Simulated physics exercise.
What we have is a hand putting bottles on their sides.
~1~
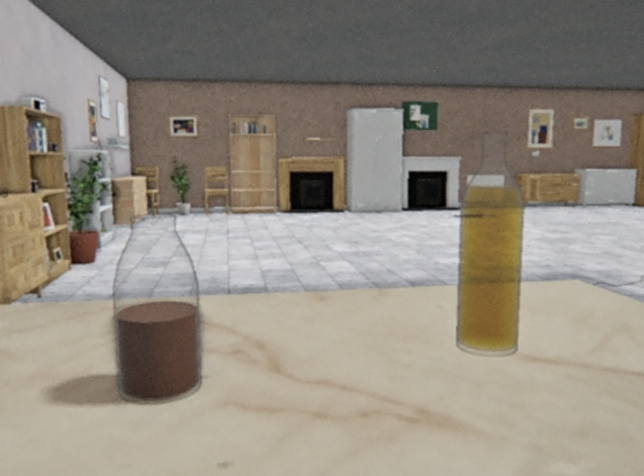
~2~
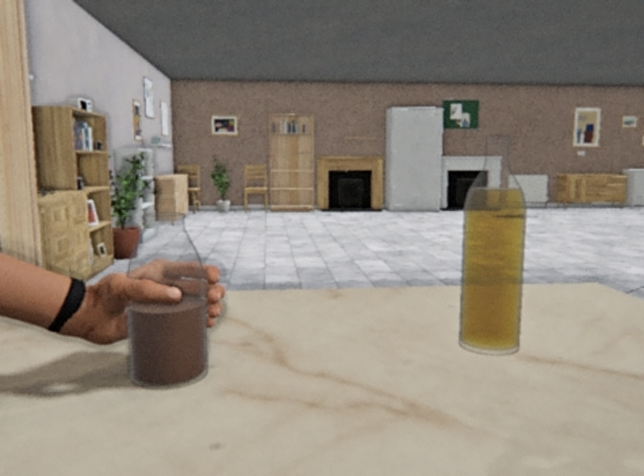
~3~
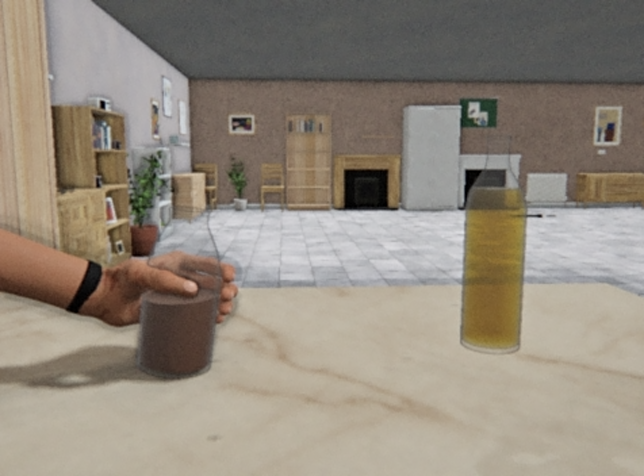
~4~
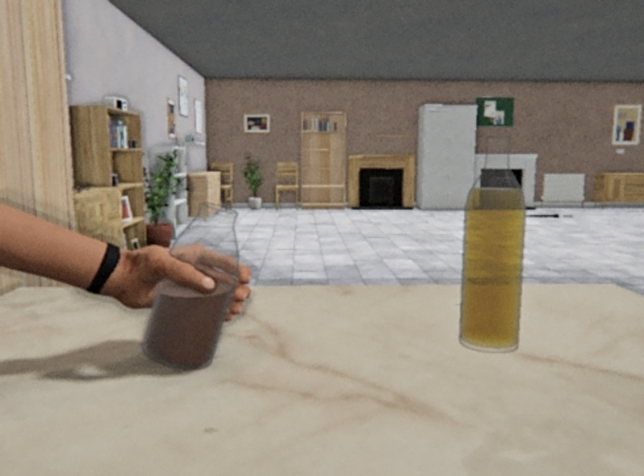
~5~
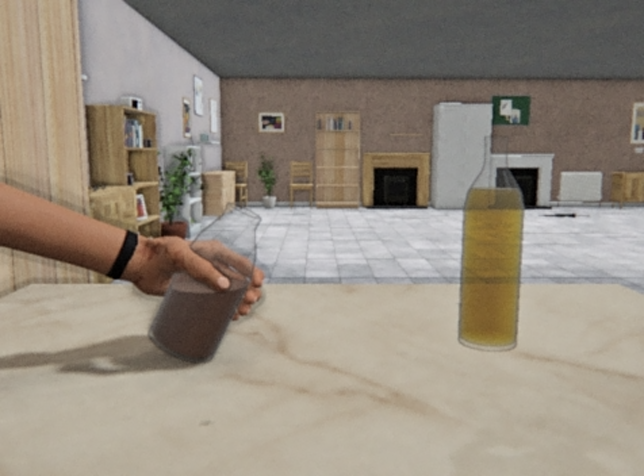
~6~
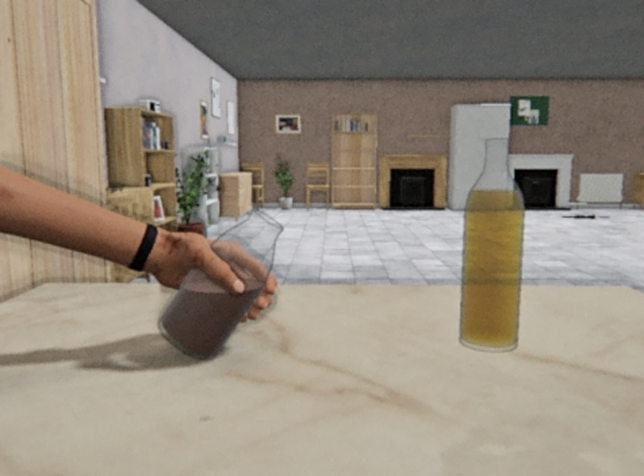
A hand grasps the left bottle of brown liquid and tilts it toward the right.
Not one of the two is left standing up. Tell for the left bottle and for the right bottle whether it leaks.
Left: It leaks. Right: It leaks.
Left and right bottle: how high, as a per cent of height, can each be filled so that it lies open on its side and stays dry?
Around 18 percent for the first, 24 percent for the second.
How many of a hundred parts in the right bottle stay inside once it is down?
Around 35 percent.
Soon after, the left bottle is nearly down; left bottle, nothing comes out.
Later, the left bottle lies flat; left bottle, it is running out of the neck.
In the end, both lie flat; left bottle, it is running out of the neck; right bottle, it is running out of the neck.
